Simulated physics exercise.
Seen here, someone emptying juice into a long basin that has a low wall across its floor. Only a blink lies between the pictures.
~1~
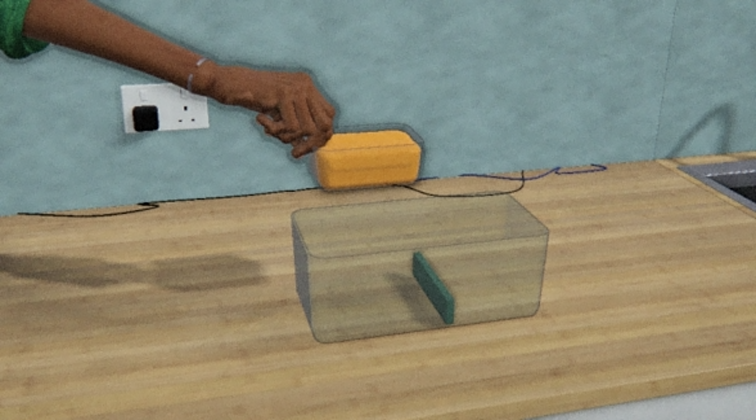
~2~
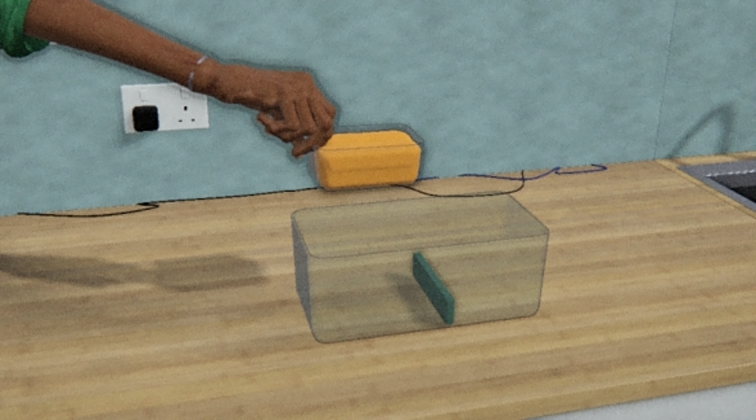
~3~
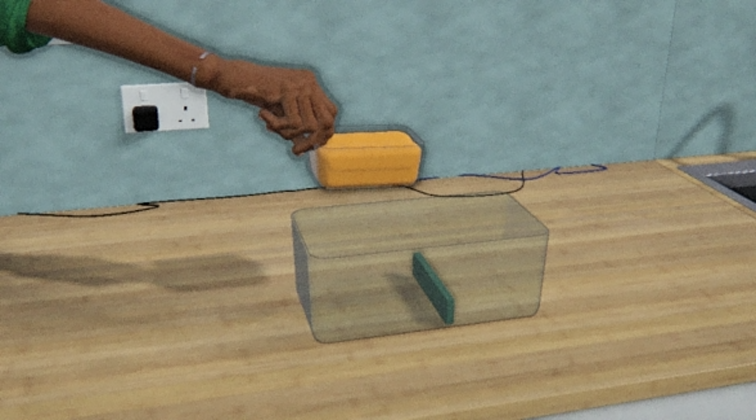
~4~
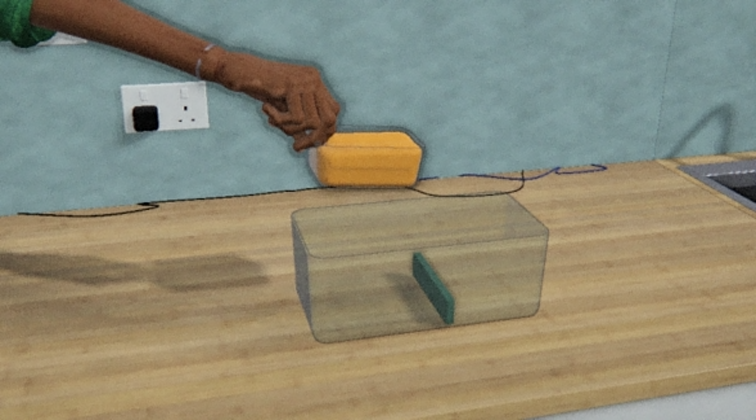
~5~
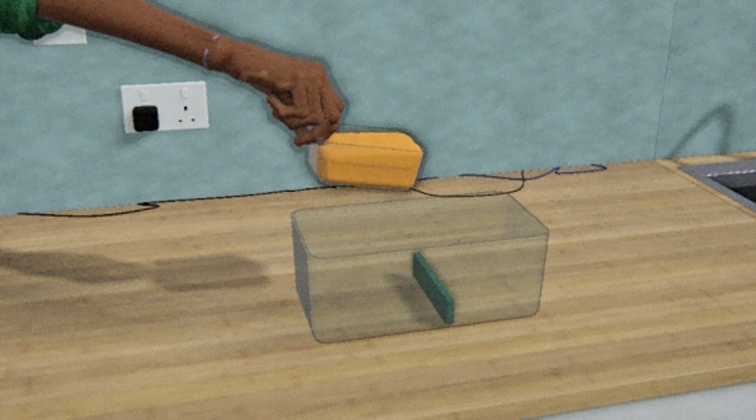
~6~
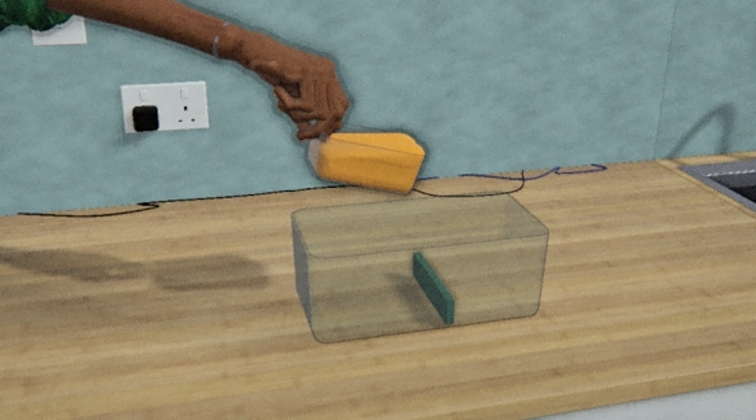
On a wooden worktop, a hand holds an orange container above a long, clear basin with a low green wall across its floor, keeping it almost level at first, then tilting it slightly down to the right.
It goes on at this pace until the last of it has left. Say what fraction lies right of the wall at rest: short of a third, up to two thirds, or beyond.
In the end more than two thirds is right of the wall.
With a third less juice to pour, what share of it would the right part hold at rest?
Roughly 65 in a hundred.
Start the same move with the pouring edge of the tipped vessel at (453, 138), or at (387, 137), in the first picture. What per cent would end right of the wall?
Roughly 95 per cent, and 45 per cent.
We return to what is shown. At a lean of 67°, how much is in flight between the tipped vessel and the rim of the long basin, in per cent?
It comes to 30 per cent or so.
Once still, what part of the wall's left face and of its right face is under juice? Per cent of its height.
Some 10 per cent left and 50 right.
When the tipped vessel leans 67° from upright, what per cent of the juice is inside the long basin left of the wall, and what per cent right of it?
The left part 0 per cent, the right part 35.
A moment on, the tilt is 67° and 32 per cent is still to pour, 1 is left of the wall and 35 right of it.
Next, the tilt is 94° and 7 per cent is still to pour, 13 is left of the wall and 76 right of it.
Then the tilt is 97° and 1 per cent is still to pour, 22 is left of the wall and 77 right of it.
Later the tilt is 97° and 0 per cent is still to pour, 23 is left of the wall and 77 right of it.
Finally, 23 per cent lies left of the wall, 77 right of it and 0 outside.
